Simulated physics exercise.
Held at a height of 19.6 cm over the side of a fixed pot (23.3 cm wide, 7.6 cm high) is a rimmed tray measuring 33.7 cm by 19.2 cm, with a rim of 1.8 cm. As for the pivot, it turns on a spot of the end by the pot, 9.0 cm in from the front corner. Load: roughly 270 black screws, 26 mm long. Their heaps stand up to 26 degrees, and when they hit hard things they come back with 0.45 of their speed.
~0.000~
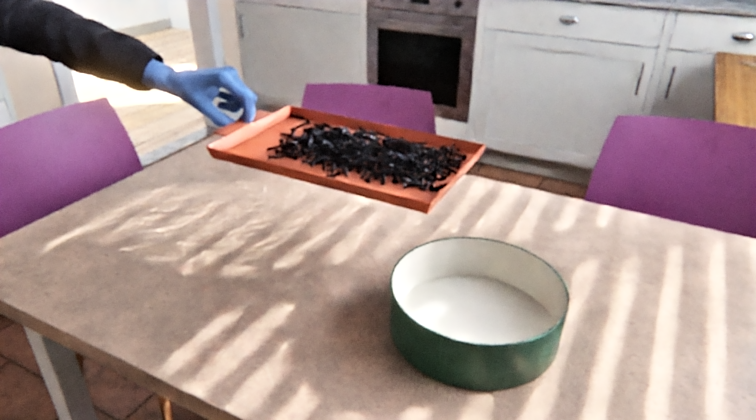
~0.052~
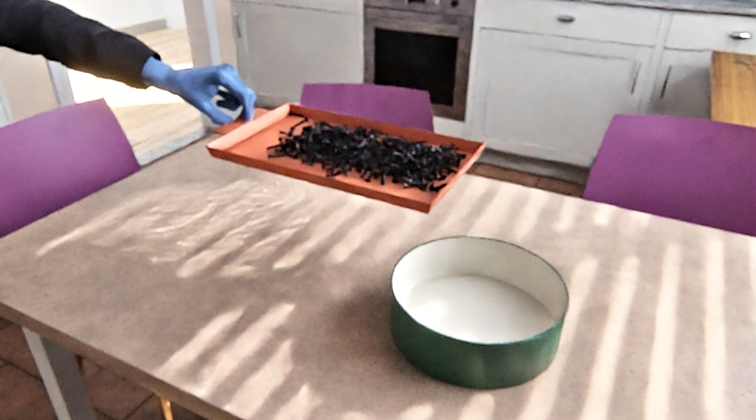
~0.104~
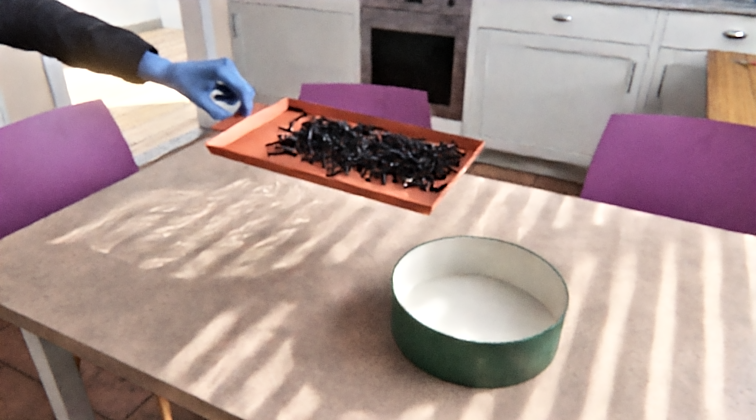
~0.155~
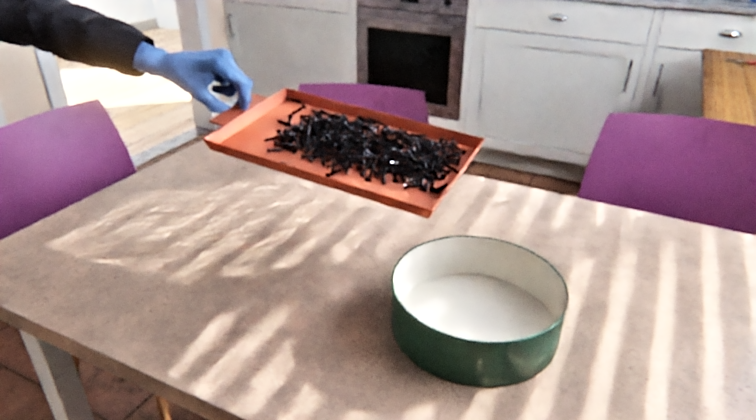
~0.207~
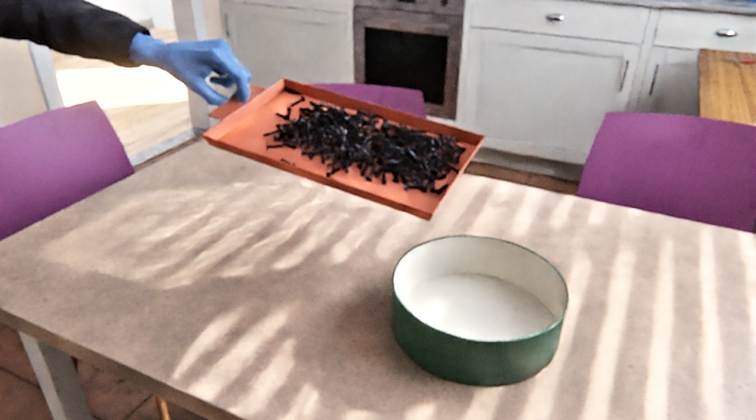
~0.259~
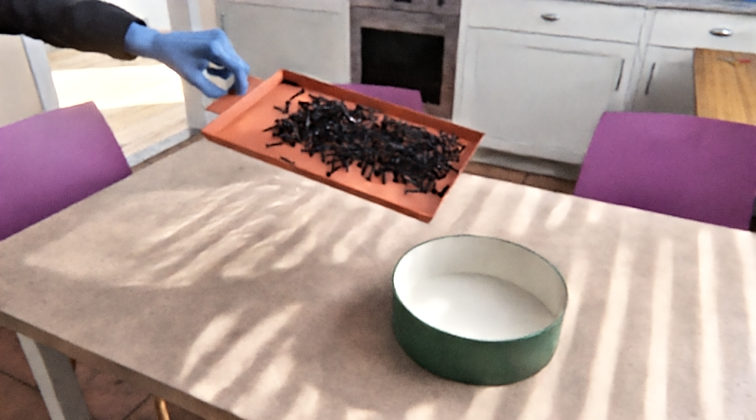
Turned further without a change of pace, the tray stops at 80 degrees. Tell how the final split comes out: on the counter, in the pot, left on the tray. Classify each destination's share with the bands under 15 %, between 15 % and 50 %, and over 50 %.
Counter: Between 15 % and 50 %; pot: Over 50 %; tray: Under 15 %.
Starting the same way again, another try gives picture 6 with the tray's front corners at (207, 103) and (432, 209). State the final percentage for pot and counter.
In the pot: 95 per cent; on the counter: 0 per cent.
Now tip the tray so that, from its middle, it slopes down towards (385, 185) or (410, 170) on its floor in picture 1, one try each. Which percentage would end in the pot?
Estimate: Some 95 % and some 75 % respectively.
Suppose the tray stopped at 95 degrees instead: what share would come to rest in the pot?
About 75 in a hundred would end up in the pot.
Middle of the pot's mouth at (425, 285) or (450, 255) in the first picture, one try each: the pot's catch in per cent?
Some 95 and 65 per cent.
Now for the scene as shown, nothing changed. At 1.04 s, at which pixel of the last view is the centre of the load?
Close to pixel (405, 217).
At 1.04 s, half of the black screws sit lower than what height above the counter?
Roughly 18 cm.
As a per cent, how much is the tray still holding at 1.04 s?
Some 70 per cent of the load.
After 0.73 s, tilt 46 degrees; the tray holds 100 %, the pot 0 %.
After 1.04 s, tilt 67 degrees; the tray holds 70 %, the pot 10 %.
Then, at 1.45 s, tilt 80 degrees; the tray holds 5 %, the pot 70 %.
By 2.3 s all is still; counter 25 %, pot 75 %, tray 0 %.
